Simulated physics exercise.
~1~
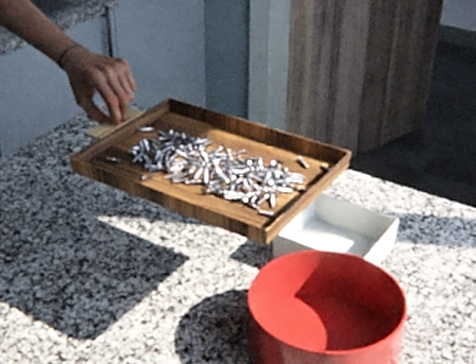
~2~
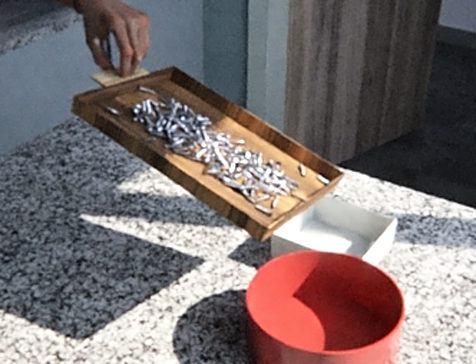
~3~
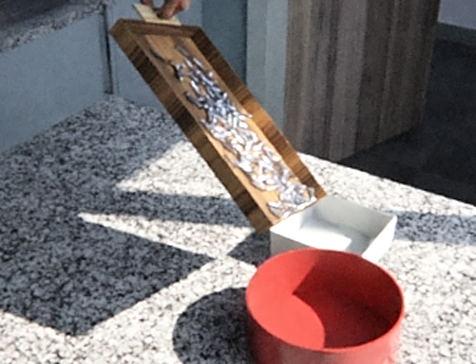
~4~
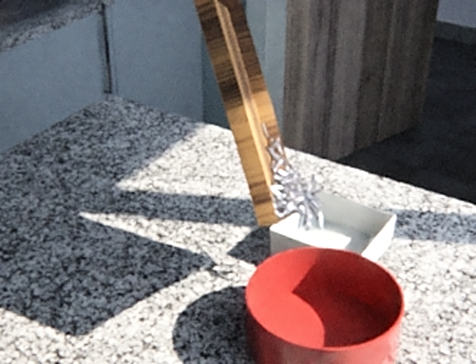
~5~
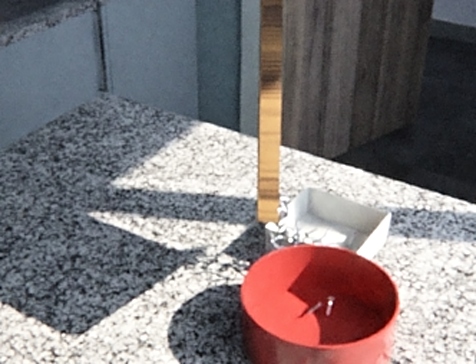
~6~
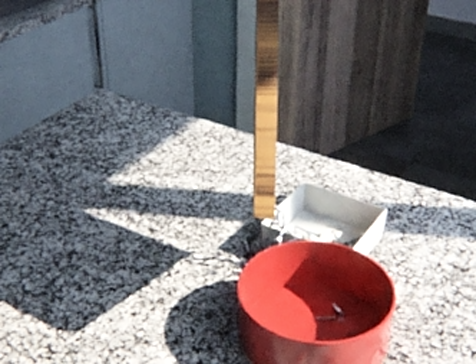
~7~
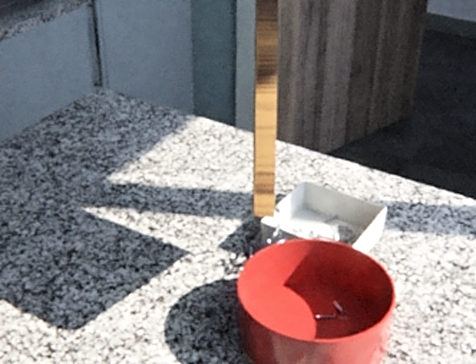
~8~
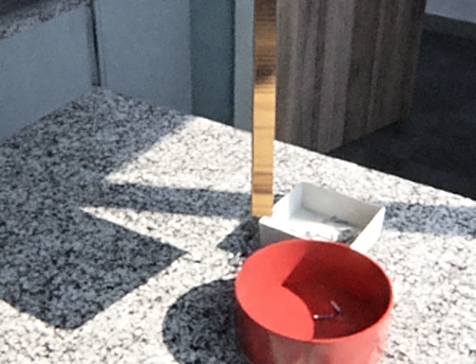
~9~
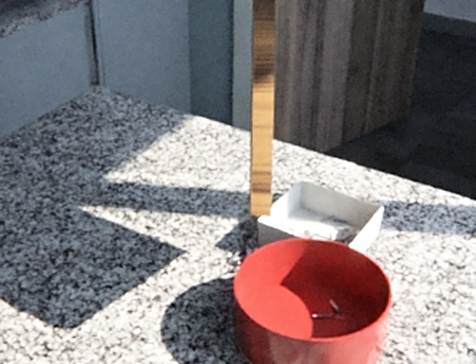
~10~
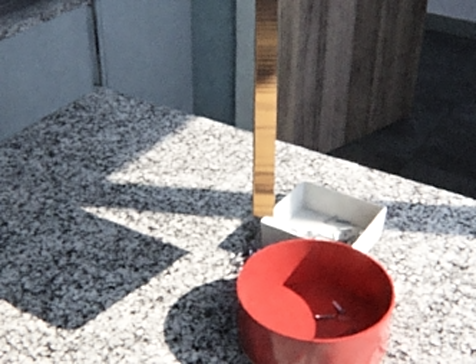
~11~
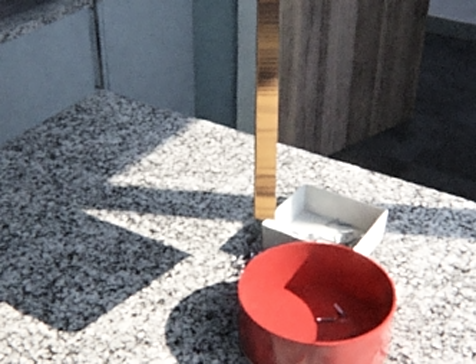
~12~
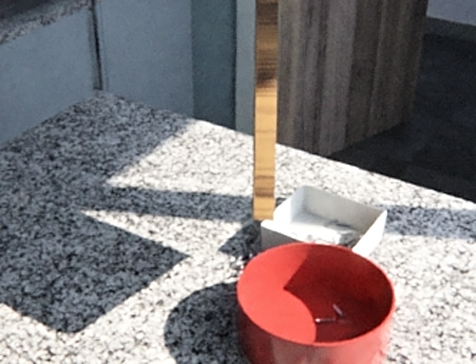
We see a hand tilt a wooden tray of small metal screws steeply until it stands upright, sending them sliding down toward a white tin and a red pot, where some settle in the tin, a few land in the pot, and everything comes to rest.
